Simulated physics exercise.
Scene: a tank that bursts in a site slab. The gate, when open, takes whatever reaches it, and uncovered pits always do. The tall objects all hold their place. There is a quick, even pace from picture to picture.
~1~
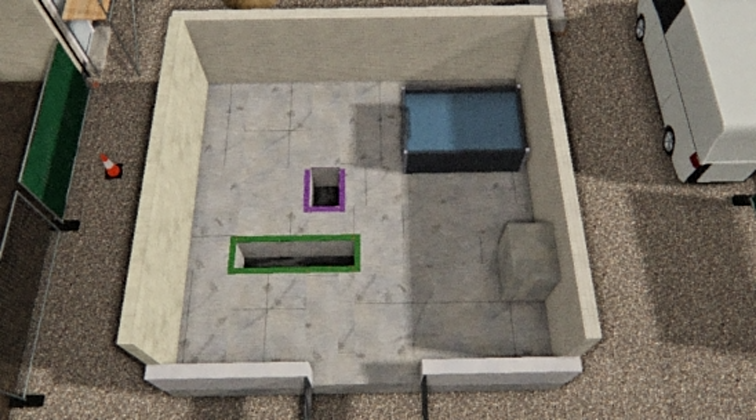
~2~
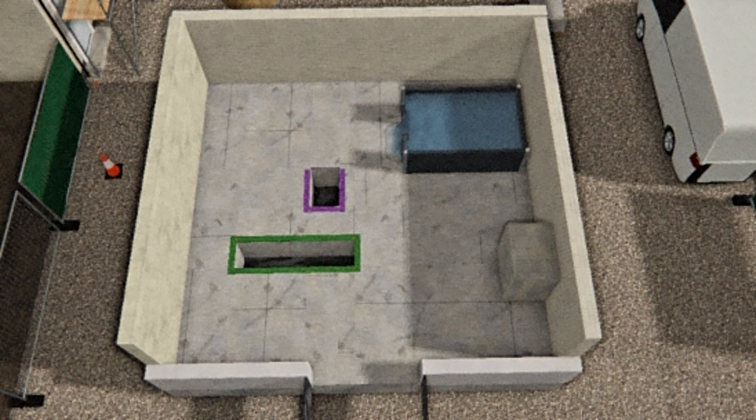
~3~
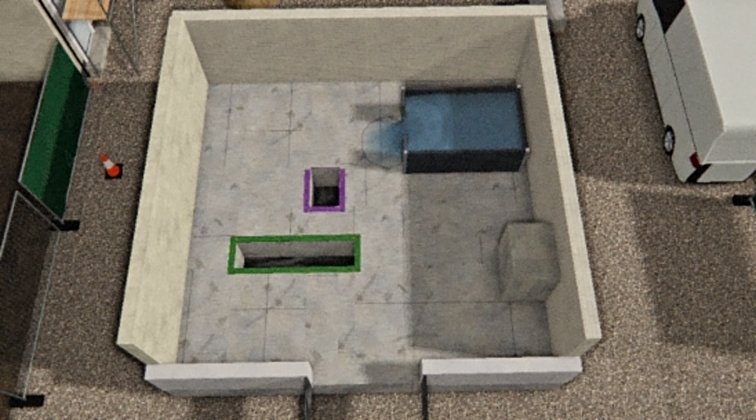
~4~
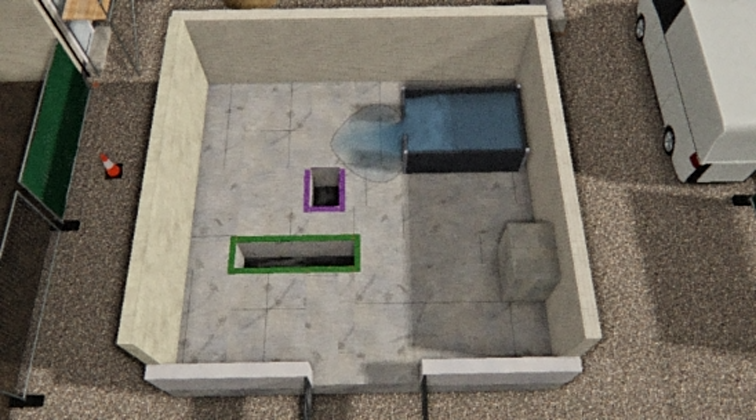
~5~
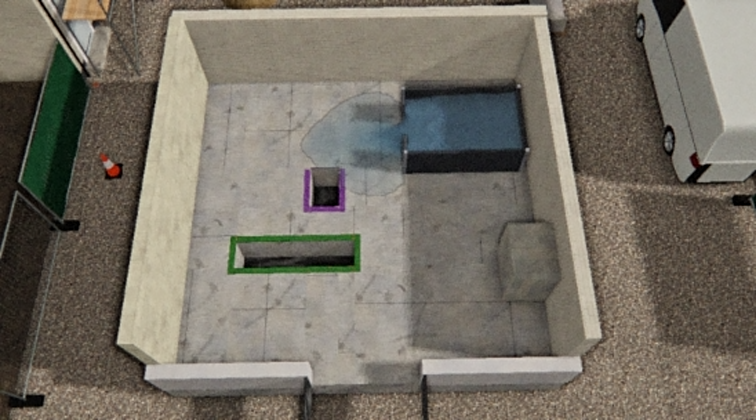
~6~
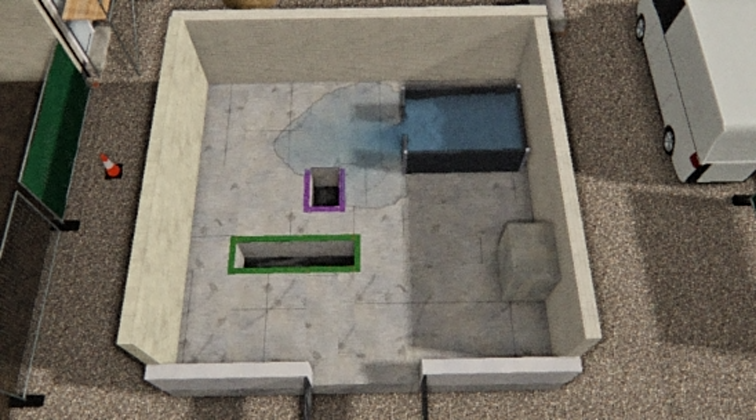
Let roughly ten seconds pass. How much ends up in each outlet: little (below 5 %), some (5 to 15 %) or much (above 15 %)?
Outlet by outlet: Gate - little, purple pit - much, green pit - much.
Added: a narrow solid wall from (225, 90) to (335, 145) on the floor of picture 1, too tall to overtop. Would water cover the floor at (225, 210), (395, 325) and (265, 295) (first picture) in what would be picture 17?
First submerged, second spared, third spared.
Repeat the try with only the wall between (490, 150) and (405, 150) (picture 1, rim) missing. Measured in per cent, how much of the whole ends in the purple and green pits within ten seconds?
For purple it's about 0 per cent, and for green about 14 per cent.
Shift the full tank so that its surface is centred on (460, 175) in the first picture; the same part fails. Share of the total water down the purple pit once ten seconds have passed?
The purple pit takes 40 per cent.
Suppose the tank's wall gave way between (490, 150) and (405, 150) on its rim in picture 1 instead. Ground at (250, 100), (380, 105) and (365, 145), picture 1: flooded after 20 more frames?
Spot by spot: Unaffected, then unaffected, then unaffected.
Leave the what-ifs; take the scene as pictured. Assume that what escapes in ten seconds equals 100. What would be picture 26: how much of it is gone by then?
35 per cent.
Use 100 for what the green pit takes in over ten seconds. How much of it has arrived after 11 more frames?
Around 5 %.
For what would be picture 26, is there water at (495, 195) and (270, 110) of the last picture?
Spared, soaked.
A moment on, water covers 30 % of the floor; the gate 0 %, the purple pit 4 %, the green pit 0 %.
Next, water covers 30 % of the floor; the gate 0 %, the purple pit 8 %, the green pit 1 %.
Then, water covers 35 % of the floor; the gate 0 %, the purple pit 12 %, the green pit 1 %.
Later, water covers 45 % of the floor; the gate 0 %, the purple pit 17 %, the green pit 9 %.
In the end, water covers 75 % of the floor; the gate 1 %, the purple pit 21 %, the green pit 18 %.
